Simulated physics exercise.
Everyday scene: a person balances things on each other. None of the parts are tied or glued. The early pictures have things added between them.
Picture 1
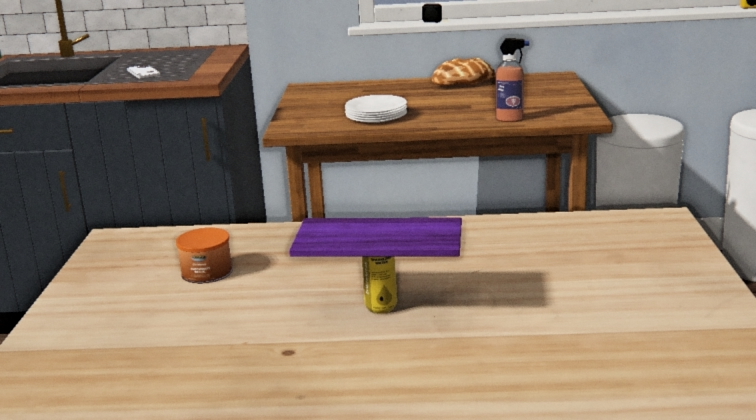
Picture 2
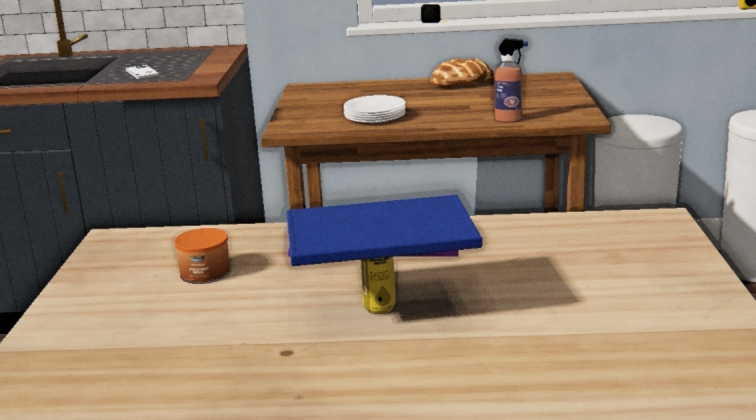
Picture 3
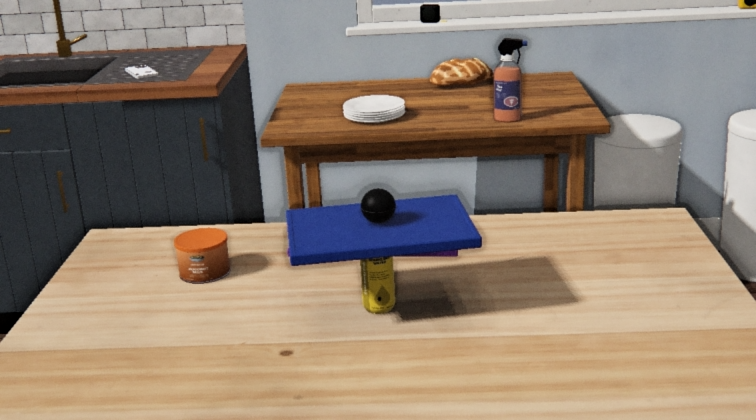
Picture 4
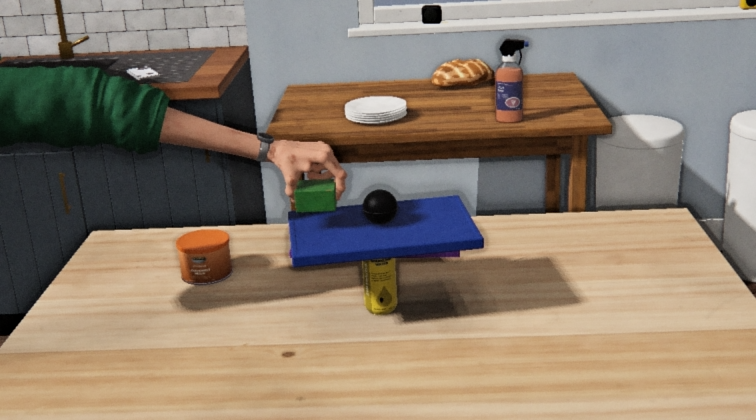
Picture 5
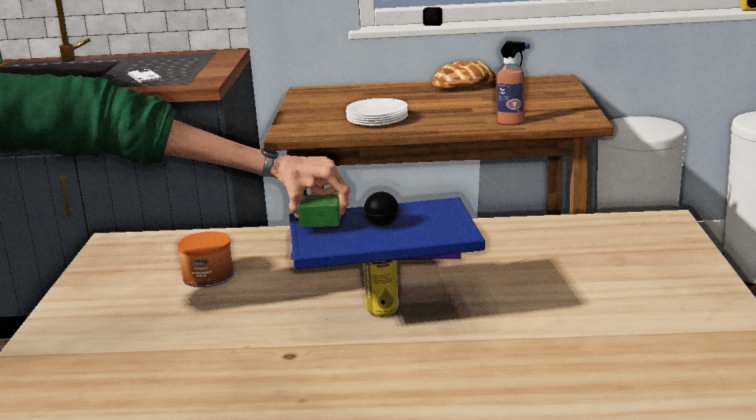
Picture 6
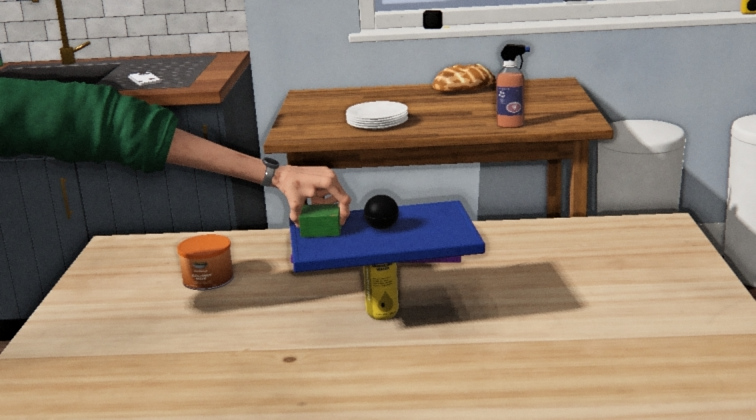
The clip shows a purple board balanced on a yellow can, then a blue tray and a black ball added on top, before a hand reaches in from the left and lowers a green block onto the tray's left side.
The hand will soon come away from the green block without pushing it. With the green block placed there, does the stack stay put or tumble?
It stays put.
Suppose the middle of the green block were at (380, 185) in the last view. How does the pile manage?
Observed: Pile falls.
Then, 0.20 s after the last picture, nothing has stirred.
Then, 0.70 s after the last picture, green block resting near (321, 221).
At rest, all 6 in place. Seen from the same camera at the end, green block near (321, 221). The pile stays up.
